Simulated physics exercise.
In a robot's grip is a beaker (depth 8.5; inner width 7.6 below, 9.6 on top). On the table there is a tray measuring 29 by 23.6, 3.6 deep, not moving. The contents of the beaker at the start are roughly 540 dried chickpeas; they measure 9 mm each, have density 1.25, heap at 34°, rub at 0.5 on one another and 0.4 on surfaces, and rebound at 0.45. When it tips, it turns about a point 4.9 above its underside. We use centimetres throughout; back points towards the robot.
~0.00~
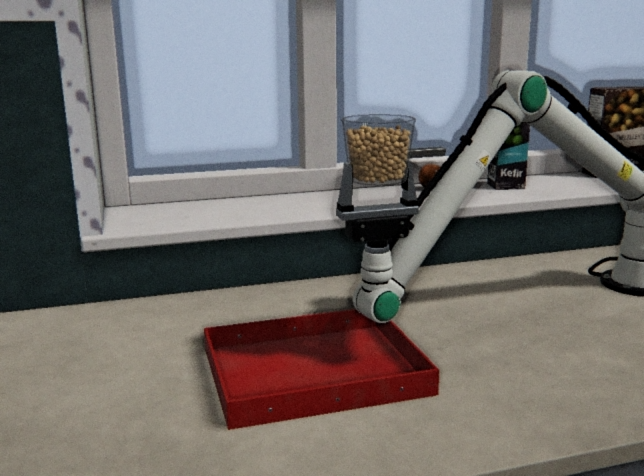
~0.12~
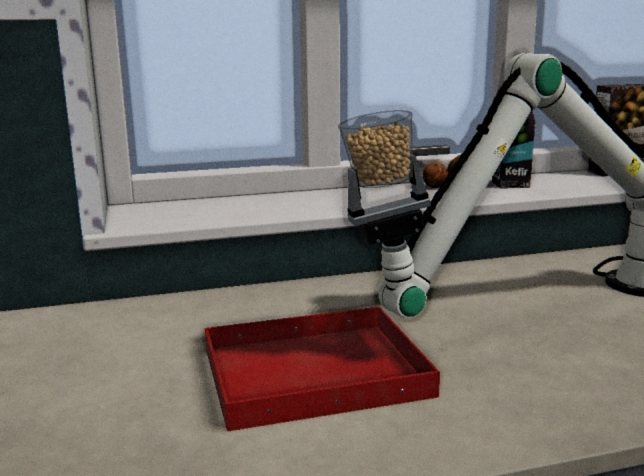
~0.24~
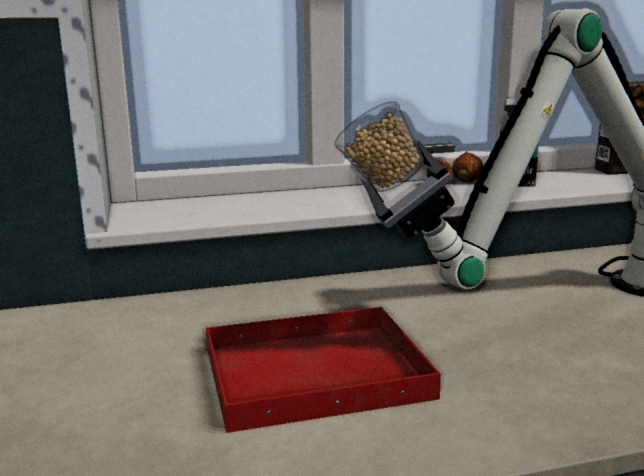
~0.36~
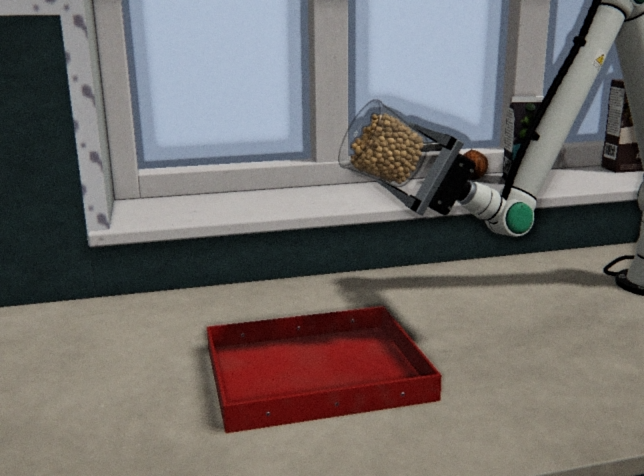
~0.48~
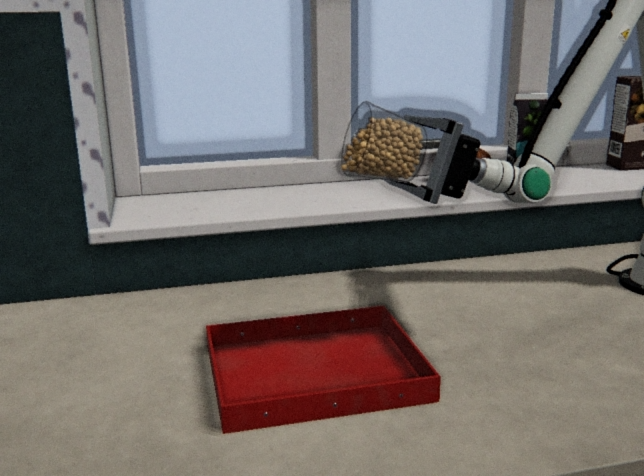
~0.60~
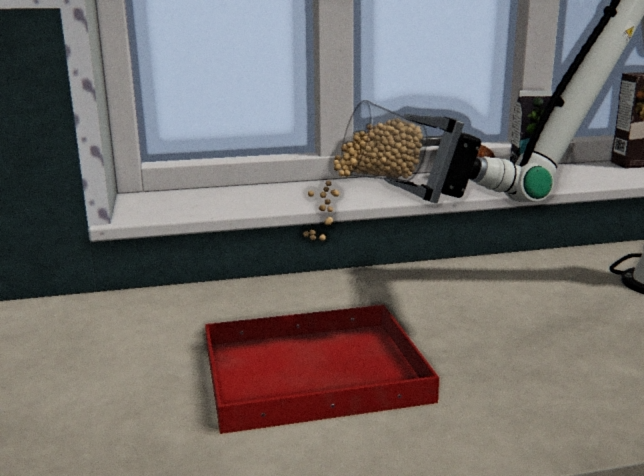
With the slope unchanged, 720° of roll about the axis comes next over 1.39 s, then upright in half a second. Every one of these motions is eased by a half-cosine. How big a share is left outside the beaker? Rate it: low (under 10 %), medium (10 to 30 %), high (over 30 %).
Rating: High.
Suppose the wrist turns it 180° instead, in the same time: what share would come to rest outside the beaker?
Roughly 35 %.
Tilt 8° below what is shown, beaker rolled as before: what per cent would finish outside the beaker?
20 per cent or so.
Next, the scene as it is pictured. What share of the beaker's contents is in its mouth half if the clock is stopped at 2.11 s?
It comes to around 35 per cent, more or less.
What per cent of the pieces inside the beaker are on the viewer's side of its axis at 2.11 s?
Roughly 60 per cent.
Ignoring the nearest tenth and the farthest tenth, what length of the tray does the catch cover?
That stretch is roughly 16 cm long.
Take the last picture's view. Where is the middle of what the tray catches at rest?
I'd place it near (285, 382) in the last picture.
By 1.36 s, tipped 73°, highest piece 37 above the table; 387 in the beaker, 123 in the tray, 1 on the table or floor, 33 in flight or on a rim.
By 2.11 s, tipped 63°, highest piece 35 above the table; 293 in the beaker, 233 in the tray, 2 on the table or floor, 16 in flight or on a rim.
By 2.69 s, upright, highest piece 36 above the table; 290 in the beaker, 252 in the tray, 2 on the table or floor.
By 3.39 s, upright, highest piece 36 above the table; 290 in the beaker, 252 in the tray, 2 on the table or floor.
Final count, 290 in the beaker, 252 in the tray, 2 on the table or floor. That is 47 % outside the beaker.
